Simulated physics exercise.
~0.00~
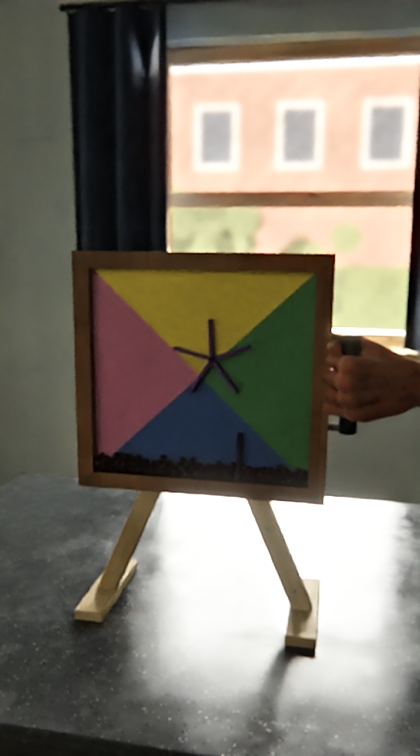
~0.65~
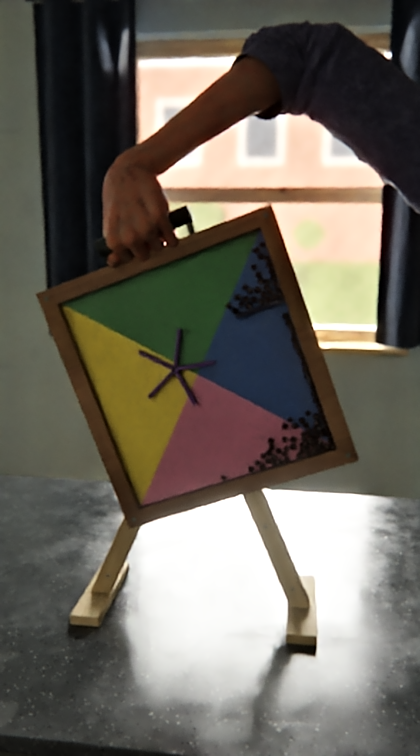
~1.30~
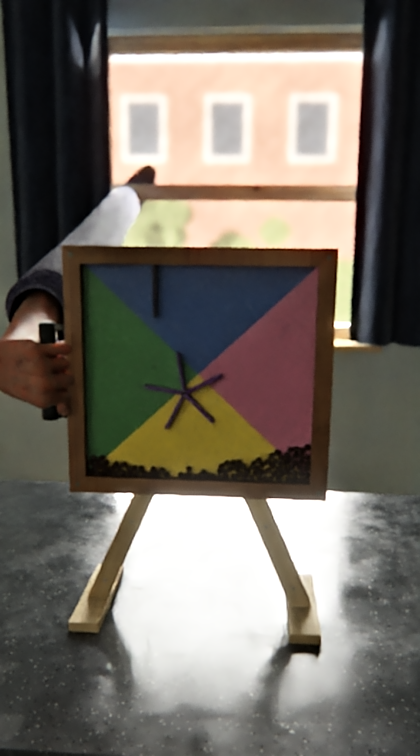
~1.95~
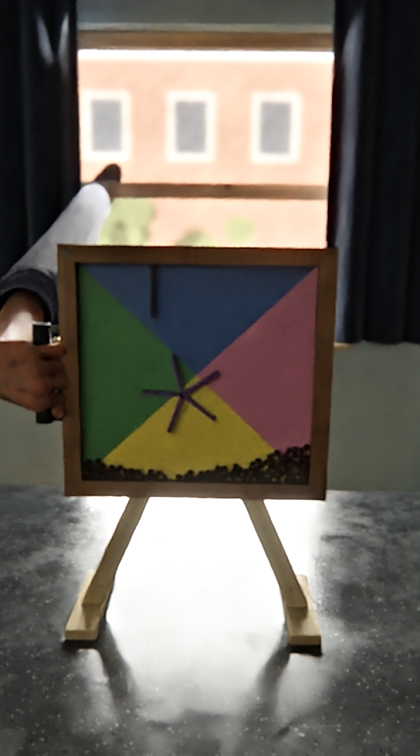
A framed square case with yellow, pink, blue and green wedges was turned anticlockwise by a hand until it was upside down, its small dark pills tumbling from the blue wedge past pink and settling mostly along the yellow while the central star-shaped piece spun.
